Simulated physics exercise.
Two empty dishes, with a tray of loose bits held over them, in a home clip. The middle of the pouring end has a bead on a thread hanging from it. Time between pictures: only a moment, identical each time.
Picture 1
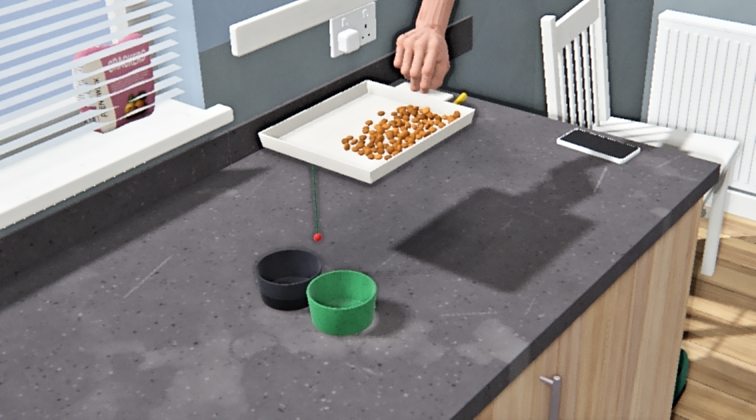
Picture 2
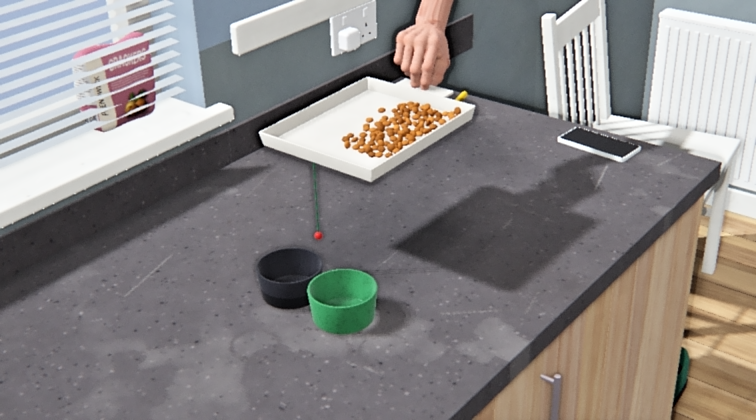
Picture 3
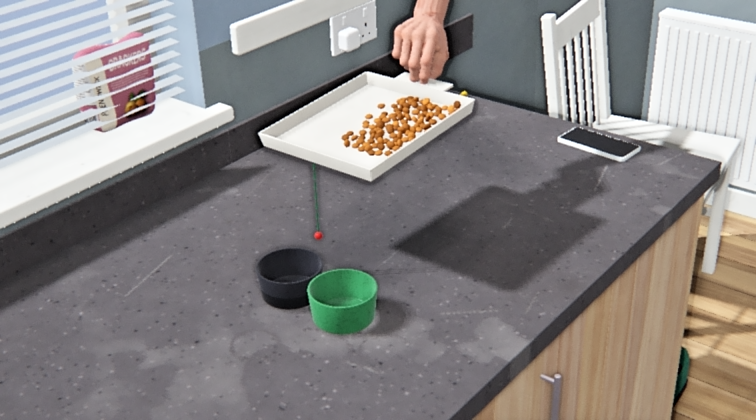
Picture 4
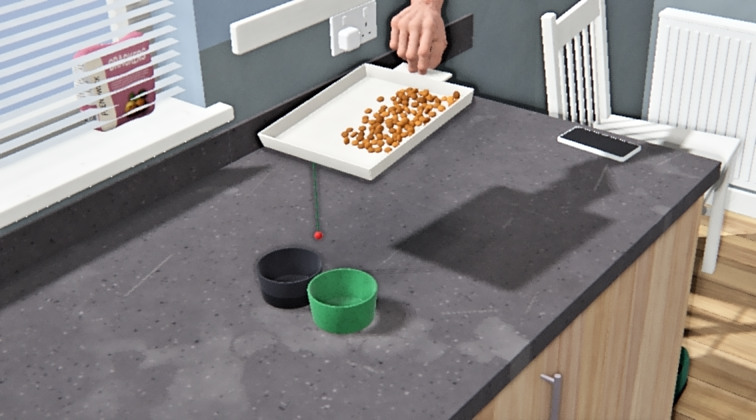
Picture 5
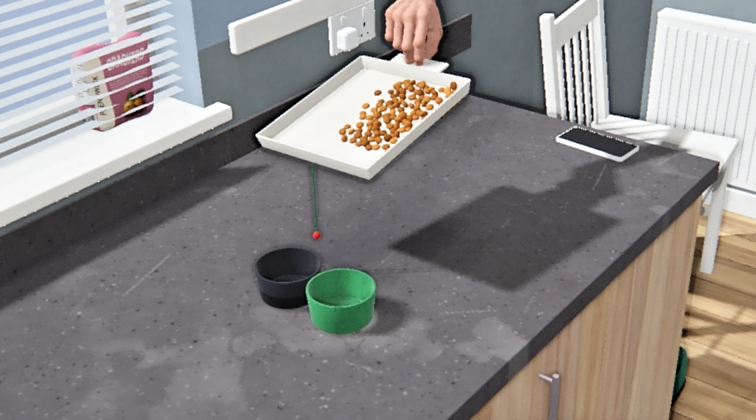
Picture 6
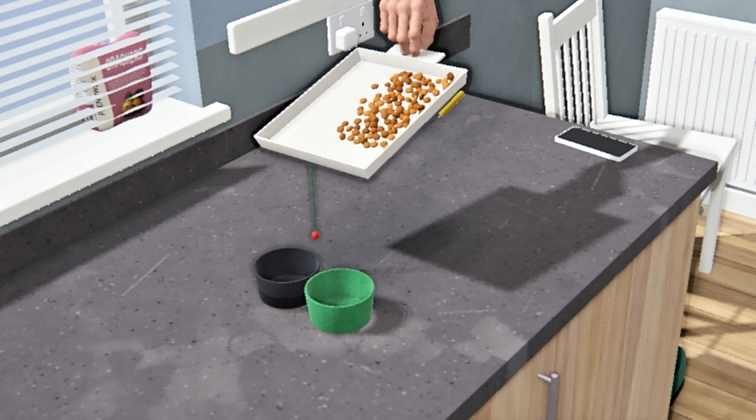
A hand at the top grips the far end of a white tray of brown kibble above a dark speckled kitchen counter, seen from above at an angle. A black dish sits left of a green one, both empty, below a red bead on a thread, with a phone and white chair at right. The hand gradually raises the tray's far end, tilting it slightly toward the near left corner, while the view barely shifts.
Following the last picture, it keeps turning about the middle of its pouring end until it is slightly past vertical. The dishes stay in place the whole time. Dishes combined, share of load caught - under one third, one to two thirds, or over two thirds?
One to two thirds.
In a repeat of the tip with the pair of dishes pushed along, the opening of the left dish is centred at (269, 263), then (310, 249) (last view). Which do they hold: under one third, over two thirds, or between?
One to two thirds; under a third.
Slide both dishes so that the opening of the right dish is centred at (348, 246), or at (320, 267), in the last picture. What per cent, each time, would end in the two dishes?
Roughly 0 % and 90 %.
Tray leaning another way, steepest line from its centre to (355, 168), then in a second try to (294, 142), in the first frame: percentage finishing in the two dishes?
30 % and 0 %.
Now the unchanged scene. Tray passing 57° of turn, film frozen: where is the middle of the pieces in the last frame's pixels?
About (313, 147).
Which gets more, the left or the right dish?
It's the left that ends up holding more.
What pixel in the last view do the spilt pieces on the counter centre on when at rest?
Once everything settles, the pieces are centred near (249, 267).
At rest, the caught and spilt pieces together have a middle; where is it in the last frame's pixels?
Roughly pixel (273, 284).
Soon, tray tipped steeply; nearly all on the tray; a stray few in the air.
A while on, tray tipped right over; most on the tray; a stray few in the left dish; a small part outside both; a stray few in the air.
Towards the end, tray tipped past a quarter turn; a small part in the right dish; about a third in the left dish; about half outside both; a stray few in the air.
Finally, tray tipped past a quarter turn; a small part in the right dish; about a third in the left dish; about half outside both; a stray few in the air.
